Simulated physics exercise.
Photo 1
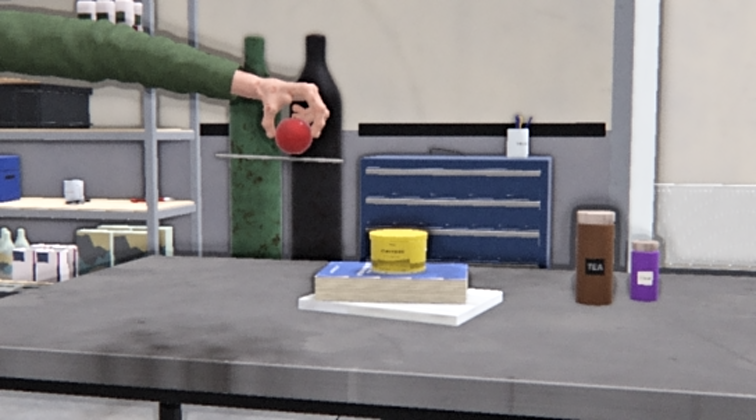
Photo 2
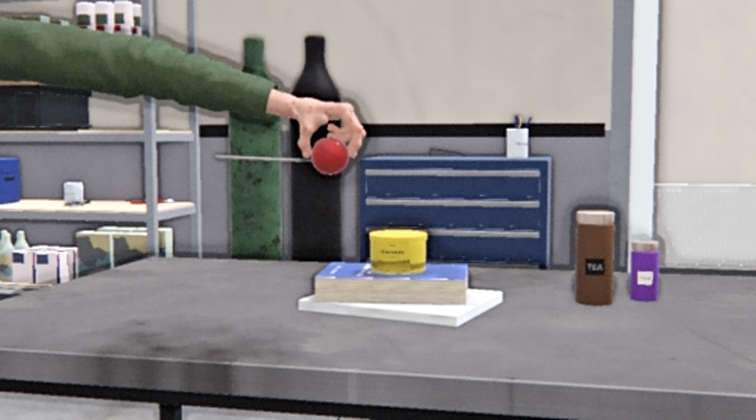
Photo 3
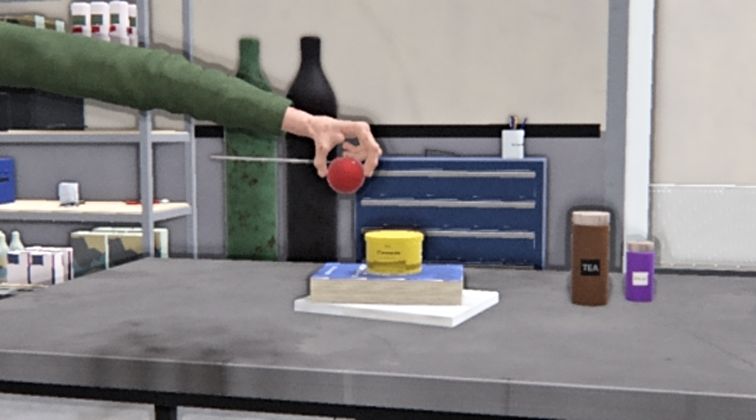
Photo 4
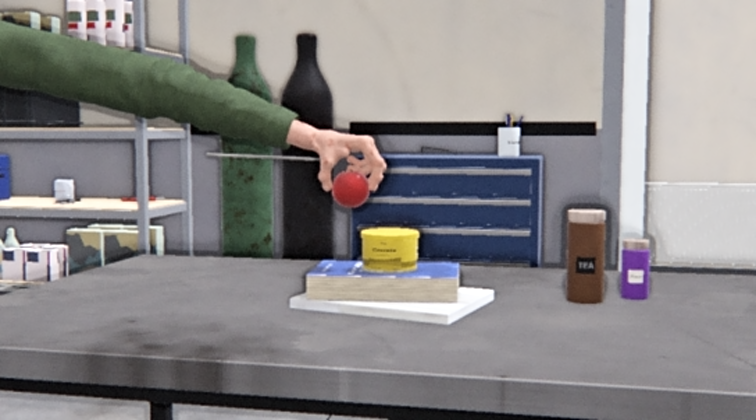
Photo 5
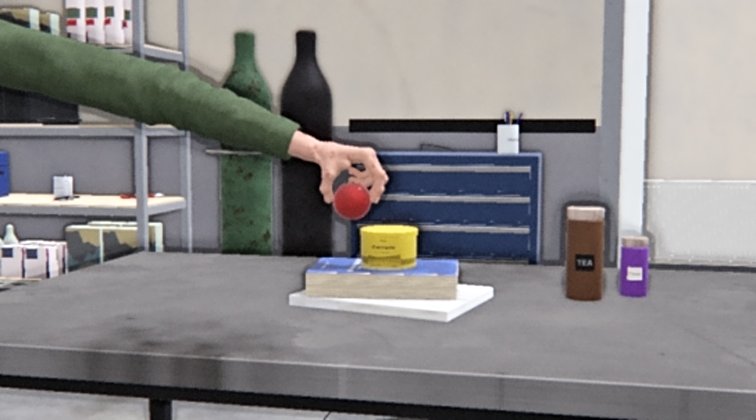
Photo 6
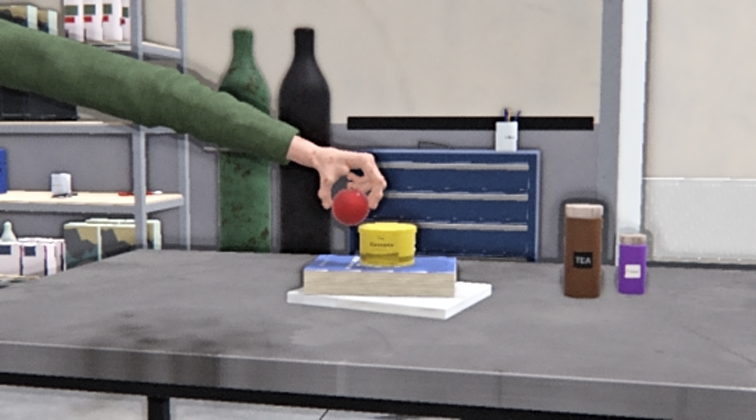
A hand in a green sleeve carried a small red tomato rightward and down, slowing just above a yellow tub stacked on a blue book and a white board, beside brown and purple containers.
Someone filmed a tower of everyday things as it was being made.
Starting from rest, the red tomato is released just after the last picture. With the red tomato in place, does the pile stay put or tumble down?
The pile tumbles down.
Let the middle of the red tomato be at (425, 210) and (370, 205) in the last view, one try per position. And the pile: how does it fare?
Try one: It topples; try two: It stands firm.
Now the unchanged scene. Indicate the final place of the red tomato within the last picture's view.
Somewhere around (328, 244) in the last picture.
Then, 0.20 s later than the last frame, red tomato moved a little near (344, 215).
Then, 0.30 s later than the last frame, red tomato now fallen.
When it is over, fallen, red tomato; the other 5 as before. End places, in pixels of the last picture, red tomato near (327, 243). The pile comes apart.
